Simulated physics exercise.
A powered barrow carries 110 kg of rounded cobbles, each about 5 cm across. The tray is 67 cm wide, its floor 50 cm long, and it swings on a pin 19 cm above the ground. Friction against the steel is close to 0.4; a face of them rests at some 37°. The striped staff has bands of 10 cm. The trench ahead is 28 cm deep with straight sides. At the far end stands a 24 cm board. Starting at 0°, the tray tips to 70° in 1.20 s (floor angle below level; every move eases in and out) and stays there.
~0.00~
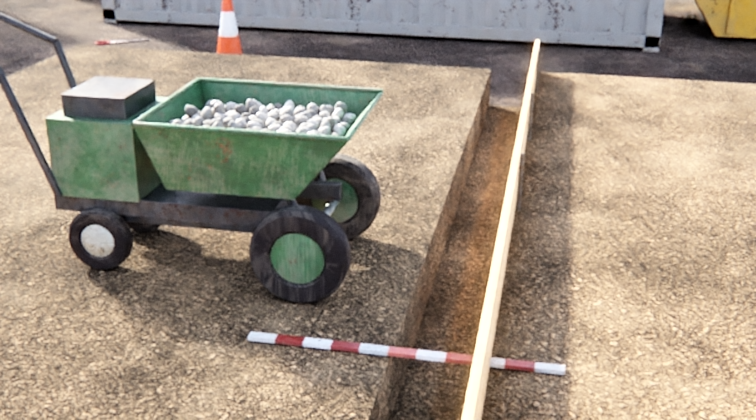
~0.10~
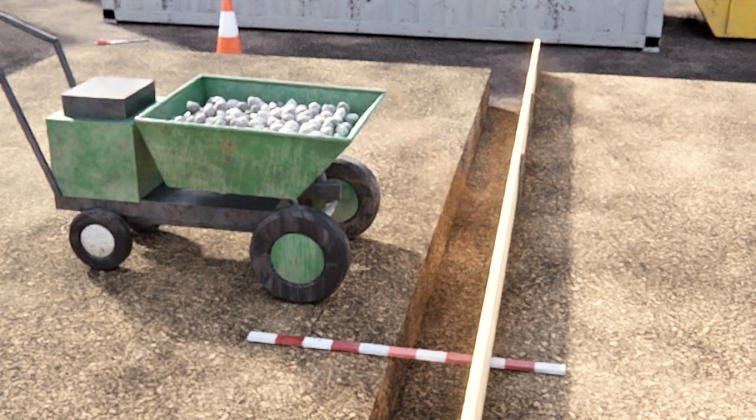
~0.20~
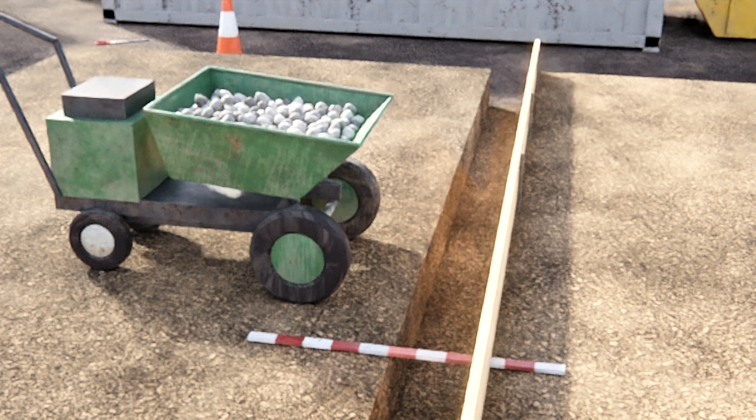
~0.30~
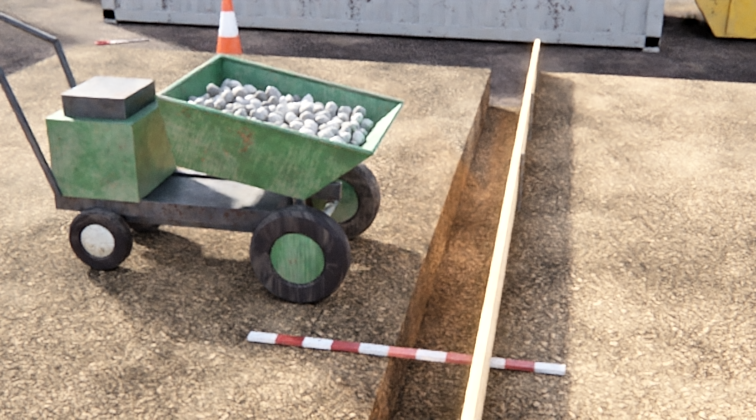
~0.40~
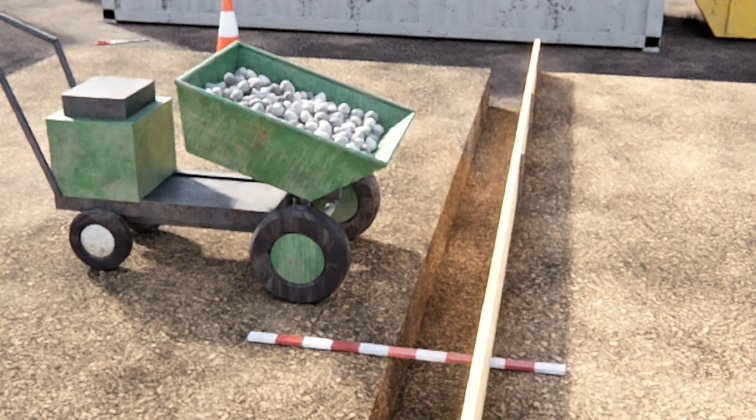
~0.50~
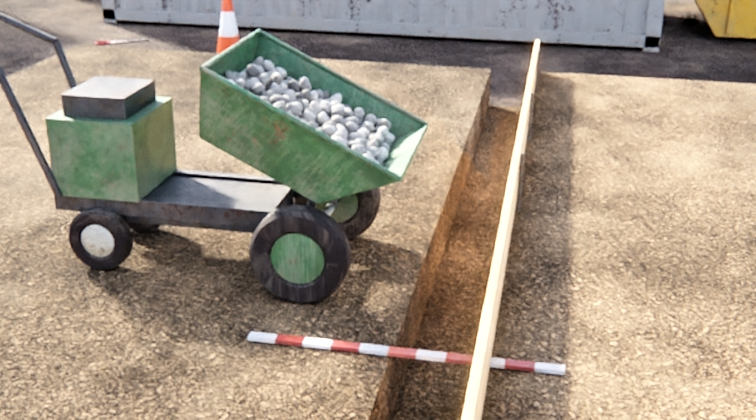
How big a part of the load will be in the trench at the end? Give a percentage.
About 98 per cent.
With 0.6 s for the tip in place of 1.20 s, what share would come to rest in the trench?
It would be near 90 per cent.
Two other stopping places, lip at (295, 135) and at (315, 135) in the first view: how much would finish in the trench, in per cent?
First some 100, then 100 per cent.
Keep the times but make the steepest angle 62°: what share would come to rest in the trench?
It would be near 95 per cent.
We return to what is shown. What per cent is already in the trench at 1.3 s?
About 40 per cent by then.
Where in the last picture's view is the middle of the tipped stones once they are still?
Their middle is at about (459, 322).
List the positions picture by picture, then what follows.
In the first frame, lip at (348, 140), floor tilted 0°, highest stones at (288, 116).
In the second frame, lip at (351, 141), floor tilted 1°, highest stones at (260, 114); the stones move at 0.2 m/s on average.
In the third frame, lip at (360, 146), floor tilted 5°, highest stones at (237, 105); the stones move at 0.4 m/s on average.
In the fourth frame, the tray is at 11°, its lip at (372, 154); the top of the load is at (228, 94); the stones move at 0.5 m/s on average.
In the fifth frame, the tray is at 18°, its lip at (386, 165); the top of the load is at (243, 84); the stones move at 0.6 m/s on average.
In the sixth frame, the tray is at 26°, its lip at (401, 180); the top of the load is at (260, 73); the stones move at 0.7 m/s on average.
After 0.9 s the floor is at 59°; 100 % in the tray; the foremost stones are at (438, 218).
After 1.3 s the floor is at 70°; 61 % in the tray, 39 % in the trench; the foremost stones are at (500, 227).
After 1.6 s the floor is at 70°; 25 % in the tray, 74 % in the trench, 1 % past the trench; the foremost stones are at (553, 287).
After 3.6 s the floor is at 70°; 0 % in the tray, 98 % in the trench, 1 % past the trench; the foremost stones are at (570, 296).
